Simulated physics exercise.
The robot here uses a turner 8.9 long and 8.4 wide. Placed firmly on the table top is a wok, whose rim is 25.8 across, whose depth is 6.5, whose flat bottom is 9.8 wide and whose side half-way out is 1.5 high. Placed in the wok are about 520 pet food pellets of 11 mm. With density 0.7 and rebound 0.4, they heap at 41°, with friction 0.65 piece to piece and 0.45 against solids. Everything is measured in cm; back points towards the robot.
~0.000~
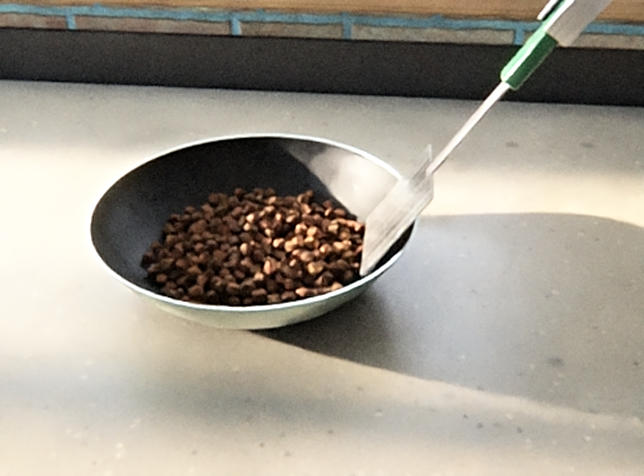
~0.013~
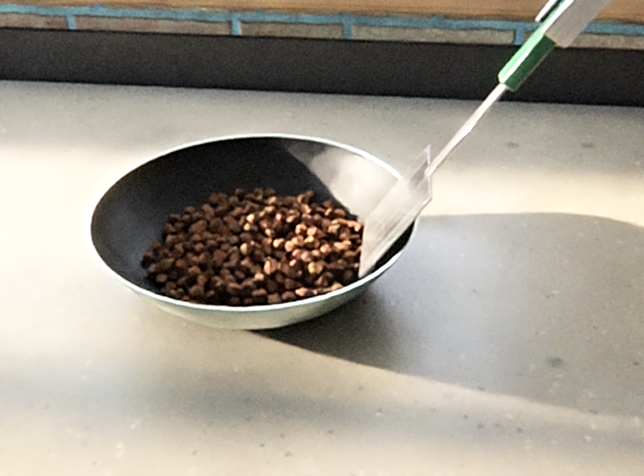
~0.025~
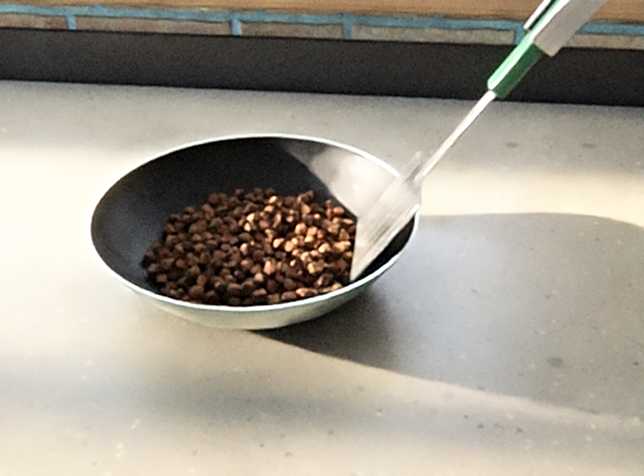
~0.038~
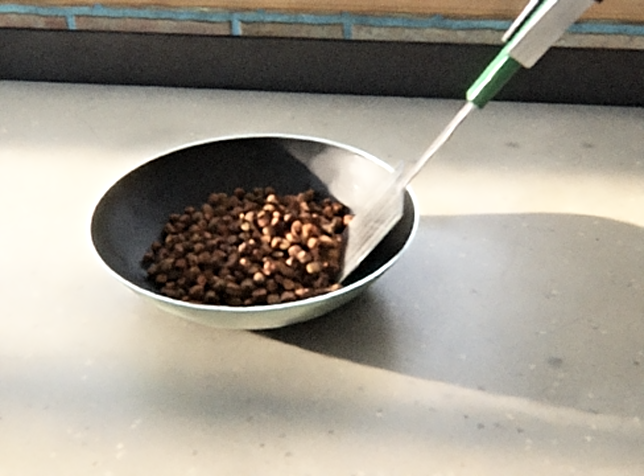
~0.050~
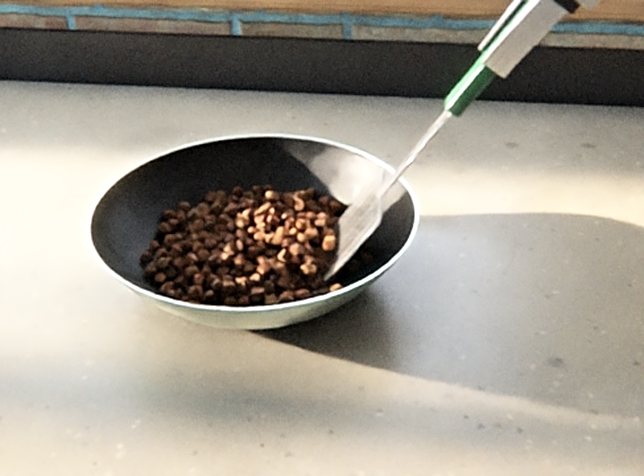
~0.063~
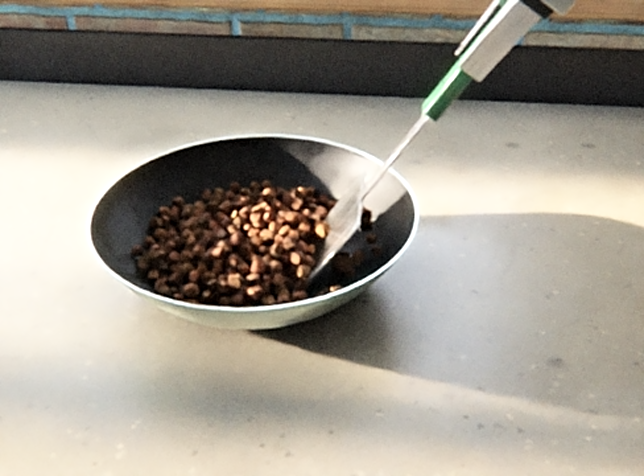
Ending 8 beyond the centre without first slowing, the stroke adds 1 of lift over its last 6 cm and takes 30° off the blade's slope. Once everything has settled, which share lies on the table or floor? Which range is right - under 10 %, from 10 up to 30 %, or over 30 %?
Right range: Over 30 %.
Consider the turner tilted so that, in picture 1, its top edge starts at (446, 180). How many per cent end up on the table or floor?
30 percent or thereabouts.
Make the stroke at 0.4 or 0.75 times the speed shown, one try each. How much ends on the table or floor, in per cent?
Around 20 per cent, then around 30 per cent, would end on the table or floor.
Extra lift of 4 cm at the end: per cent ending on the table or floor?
Result: Approx. 35 %.
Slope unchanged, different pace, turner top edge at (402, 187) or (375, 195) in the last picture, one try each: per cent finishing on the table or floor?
Try one roughly 25 per cent; try two roughly 30 per cent.
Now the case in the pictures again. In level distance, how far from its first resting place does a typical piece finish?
Roughly 11 cm.
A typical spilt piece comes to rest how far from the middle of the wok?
Close to 24 cm from the centre.
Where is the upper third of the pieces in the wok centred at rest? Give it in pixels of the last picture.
The centre sits at about (149, 226).
After 0.09 s, sloping 57°, highest piece 9 above the table; 516 in the wok.
After 0.12 s, sloping 48°, highest piece 11 above the table; 515 in the wok, 1 on the blade or in flight.
After 0.34 s, sloping 27°, highest piece 13 above the table; 326 in the wok, 38 on the table or floor, 152 on the blade or in flight.
After 1.39 s, sloping 27°, highest piece 7 above the table; 323 in the wok, 193 on the table or floor.
In the end, 323 in the wok, 193 on the table or floor. That is 37 % on the table or floor.
